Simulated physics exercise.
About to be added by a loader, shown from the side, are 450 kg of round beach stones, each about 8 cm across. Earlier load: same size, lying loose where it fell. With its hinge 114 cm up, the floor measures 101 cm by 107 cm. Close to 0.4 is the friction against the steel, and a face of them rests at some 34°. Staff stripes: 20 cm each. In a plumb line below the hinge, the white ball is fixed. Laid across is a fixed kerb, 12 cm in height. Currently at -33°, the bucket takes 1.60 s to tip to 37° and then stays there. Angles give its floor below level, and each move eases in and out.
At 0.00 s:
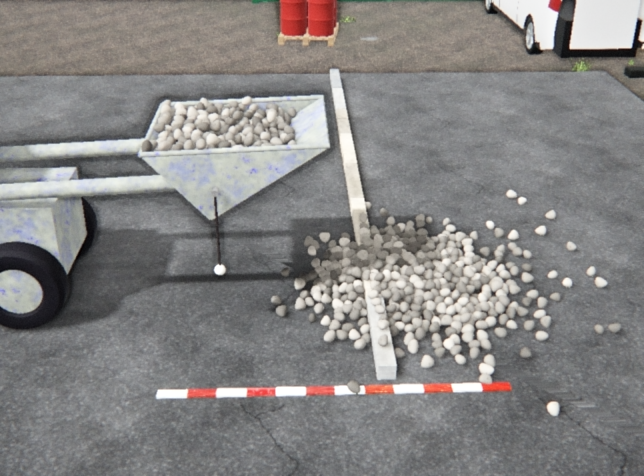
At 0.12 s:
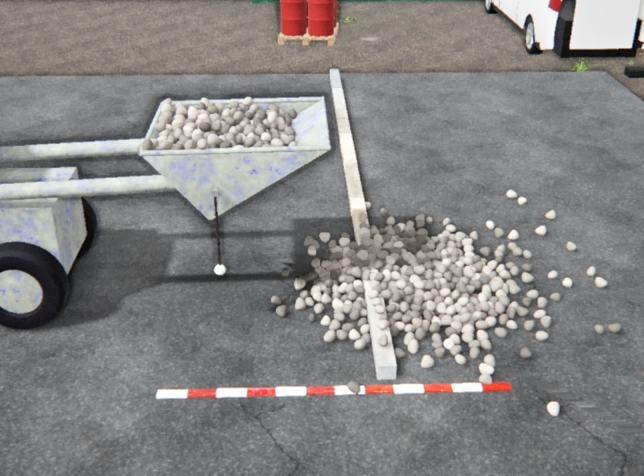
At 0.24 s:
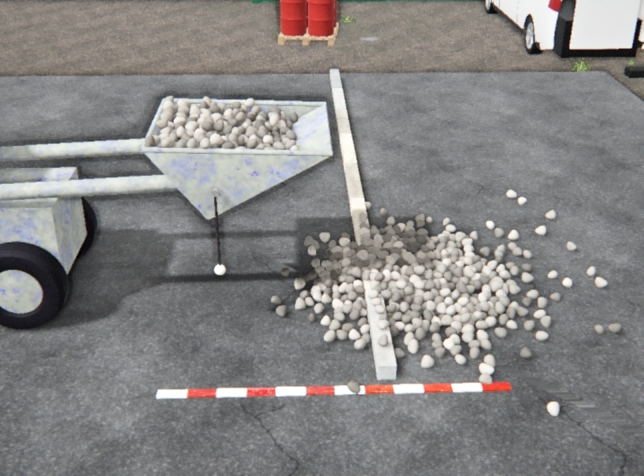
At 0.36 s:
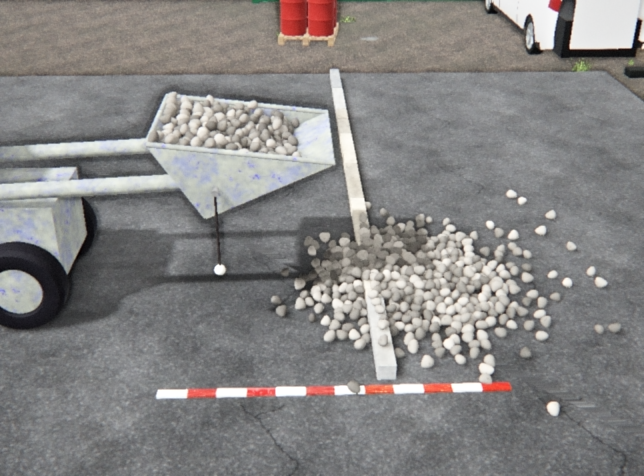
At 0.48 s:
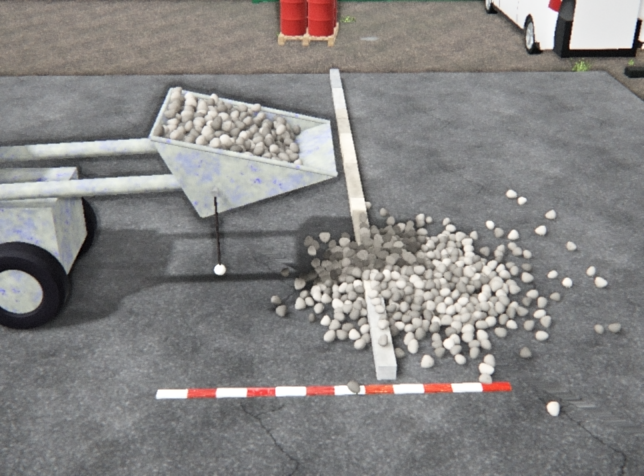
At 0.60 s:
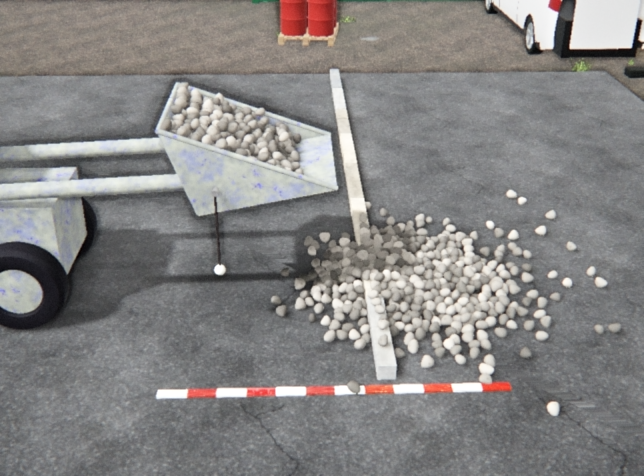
A pale metal loader bucket full of rounded grey stones is held out on two arms from the left, above a grey paved yard seen from a raised, unmoving viewpoint. A loose pile of similar stones lies across a pale kerb at right, behind a red-and-white striped staff, with red drums beyond. The bucket slowly tilts, its right lip lowering and its stones shifting slightly rightward inside.
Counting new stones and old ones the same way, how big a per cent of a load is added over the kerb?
15 per cent, roughly.
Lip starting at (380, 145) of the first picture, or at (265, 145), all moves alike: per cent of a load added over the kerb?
Close to 65 per cent, followed by close to 0 per cent.
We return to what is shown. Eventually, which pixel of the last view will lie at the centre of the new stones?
Roughly at pixel (337, 269).
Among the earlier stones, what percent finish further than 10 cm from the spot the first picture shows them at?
Some 5 percent, give or take.
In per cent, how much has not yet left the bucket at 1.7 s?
I'd say about 40 per cent.
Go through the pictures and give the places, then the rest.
In the first picture, the bucket is at -33°, its lip at (329, 146); the top of the load is at (223, 109). The earlier load is highest near (388, 256), 22 cm above ground level, 23 % on this side of the kerb, 77 % over the kerb.
In the second picture, the bucket is at -32°, its lip at (330, 148); the top of the load is at (210, 108); the stones move at 0.1 m/s on average.
In the third picture, the bucket is at -29°, its lip at (332, 154); the top of the load is at (194, 110); the stones move at 0.2 m/s on average.
In the fourth picture, the bucket is at -24°, its lip at (335, 163); the top of the load is at (178, 106); the stones move at 0.2 m/s on average.
In the fifth picture, the bucket is at -18°, its lip at (337, 175); the top of the load is at (183, 101); the stones move at 0.2 m/s on average.
In the sixth picture, the bucket is at -11°, its lip at (337, 189); the top of the load is at (186, 97); the stones move at 0.3 m/s on average.
After 1.2 s the floor is at 26°; in per cent of one load, 98 in the bucket, 25 on this side of the kerb, 77 over the kerb; the foremost stones are at (600, 275).
After 1.7 s the floor is at 37°; in per cent of one load, 41 in the bucket, 82 on this side of the kerb, 77 over the kerb; the foremost stones are at (600, 275).
After 2.0 s the floor is at 37°; in per cent of one load, 8 in the bucket, 105 on this side of the kerb, 87 over the kerb; the foremost stones are at (600, 275).
After 4.7 s the floor is at 37°; in per cent of one load, 0 in the bucket, 108 on this side of the kerb, 92 over the kerb; the foremost stones are at (600, 275). Net gain over the kerb, 15.
